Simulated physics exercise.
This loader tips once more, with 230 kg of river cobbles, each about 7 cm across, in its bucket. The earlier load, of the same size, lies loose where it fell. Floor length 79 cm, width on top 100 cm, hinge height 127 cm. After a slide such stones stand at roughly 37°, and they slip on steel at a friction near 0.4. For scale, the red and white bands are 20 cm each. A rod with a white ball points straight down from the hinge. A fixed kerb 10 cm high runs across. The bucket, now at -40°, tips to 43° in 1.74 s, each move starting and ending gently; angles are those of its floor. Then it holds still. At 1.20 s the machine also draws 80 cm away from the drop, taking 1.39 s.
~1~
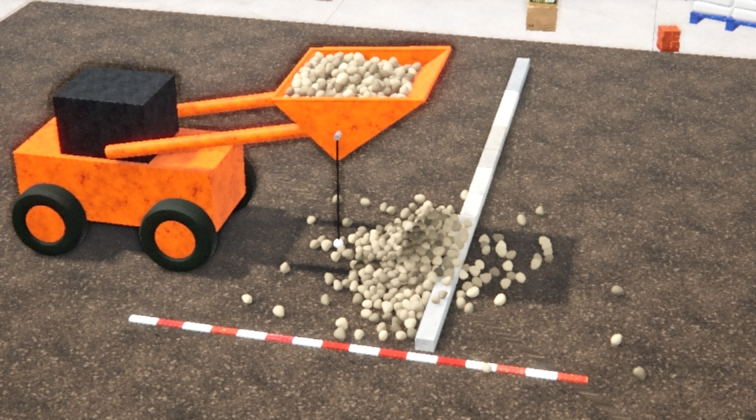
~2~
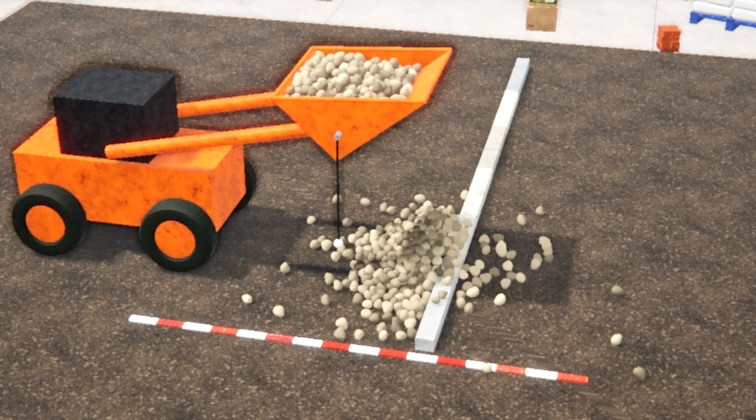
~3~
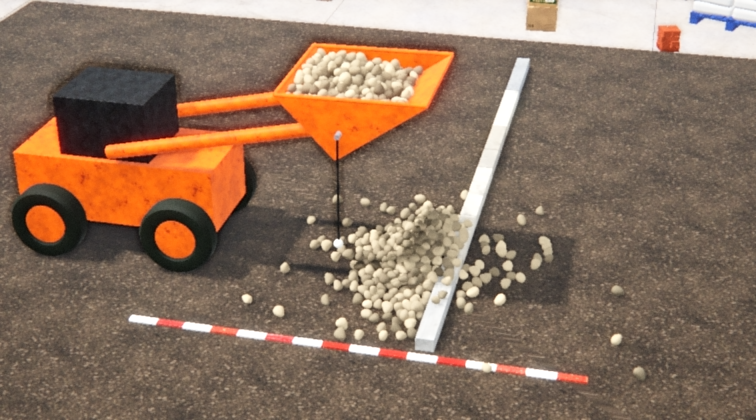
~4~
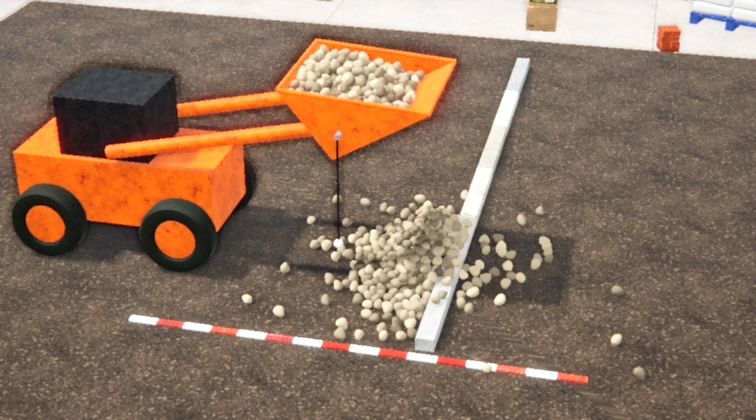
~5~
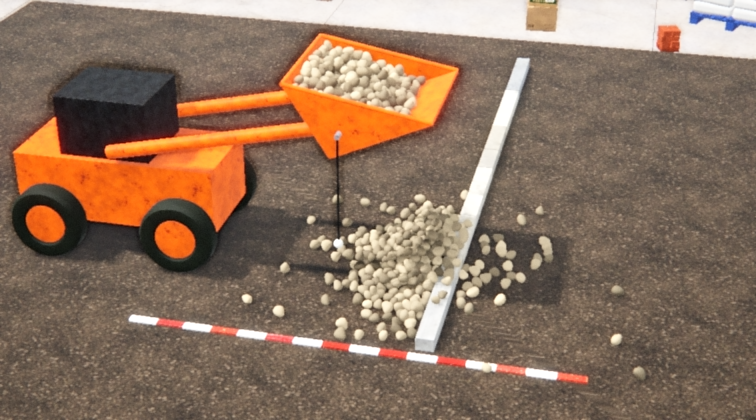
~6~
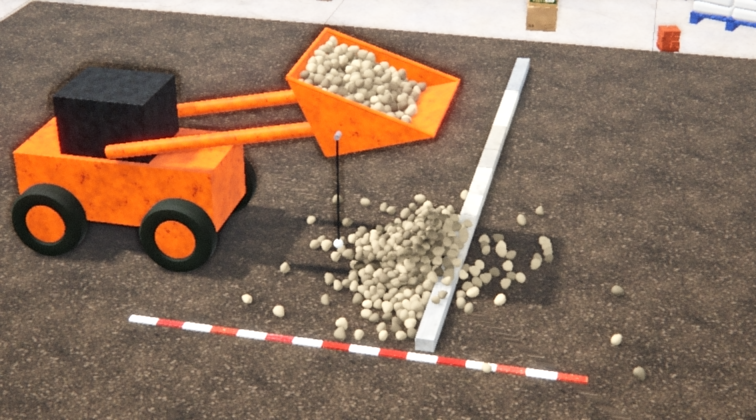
An orange loader's raised bucket, full of pale rounded stones, slowly tilted forward and down to the right, while the machine's body stayed still and a loose heap of similar stones lay below across a kerb.
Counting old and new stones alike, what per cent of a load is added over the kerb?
Roughly 34 per cent of a load more.
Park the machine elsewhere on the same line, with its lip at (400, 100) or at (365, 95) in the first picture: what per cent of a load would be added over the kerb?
First some 15, then 0 per cent.
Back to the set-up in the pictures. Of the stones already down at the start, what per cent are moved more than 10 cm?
Roughly 10 per cent of them.
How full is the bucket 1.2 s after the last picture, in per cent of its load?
It holds some 0 per cent.
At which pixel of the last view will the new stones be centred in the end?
Their middle is at about (429, 254).
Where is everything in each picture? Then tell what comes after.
In the first frame, lip at (424, 100), floor tilted -40°, highest stones at (349, 67). The earlier load is highest near (426, 251), 21 cm above ground level, 91 % on this side of the kerb, 9 % over the kerb.
In the second frame, the bucket is at -39°, its lip at (425, 102); the top of the load is at (346, 68).
In the third frame, the bucket is at -36°, its lip at (427, 107); the top of the load is at (342, 66).
In the fourth frame, lip at (430, 114), floor tilted -31°, highest stones at (331, 62).
In the fifth frame, lip at (432, 124), floor tilted -25°, highest stones at (328, 54).
In the sixth frame, the bucket is at -17°, its lip at (434, 136); the top of the load is at (331, 51).
Then, 0.7 s after the last picture the floor is at 30°; in per cent of one load, 98 in the bucket, 93 on this side of the kerb, 9 over the kerb; the foremost stones are at (572, 280).
Then, 1.2 s after the last picture the floor is at 43°; in per cent of one load, 2 in the bucket, 168 on this side of the kerb, 30 over the kerb; the foremost stones are at (573, 282).
Then, 2.4 s after the last picture the floor is at 43°; in per cent of one load, 0 in the bucket, 157 on this side of the kerb, 43 over the kerb; the foremost stones are at (630, 307).
Then, 4.9 s after the last picture the floor is at 43°; in per cent of one load, 0 in the bucket, 157 on this side of the kerb, 43 over the kerb; the foremost stones are at (630, 307). Net gain over the kerb, 34.
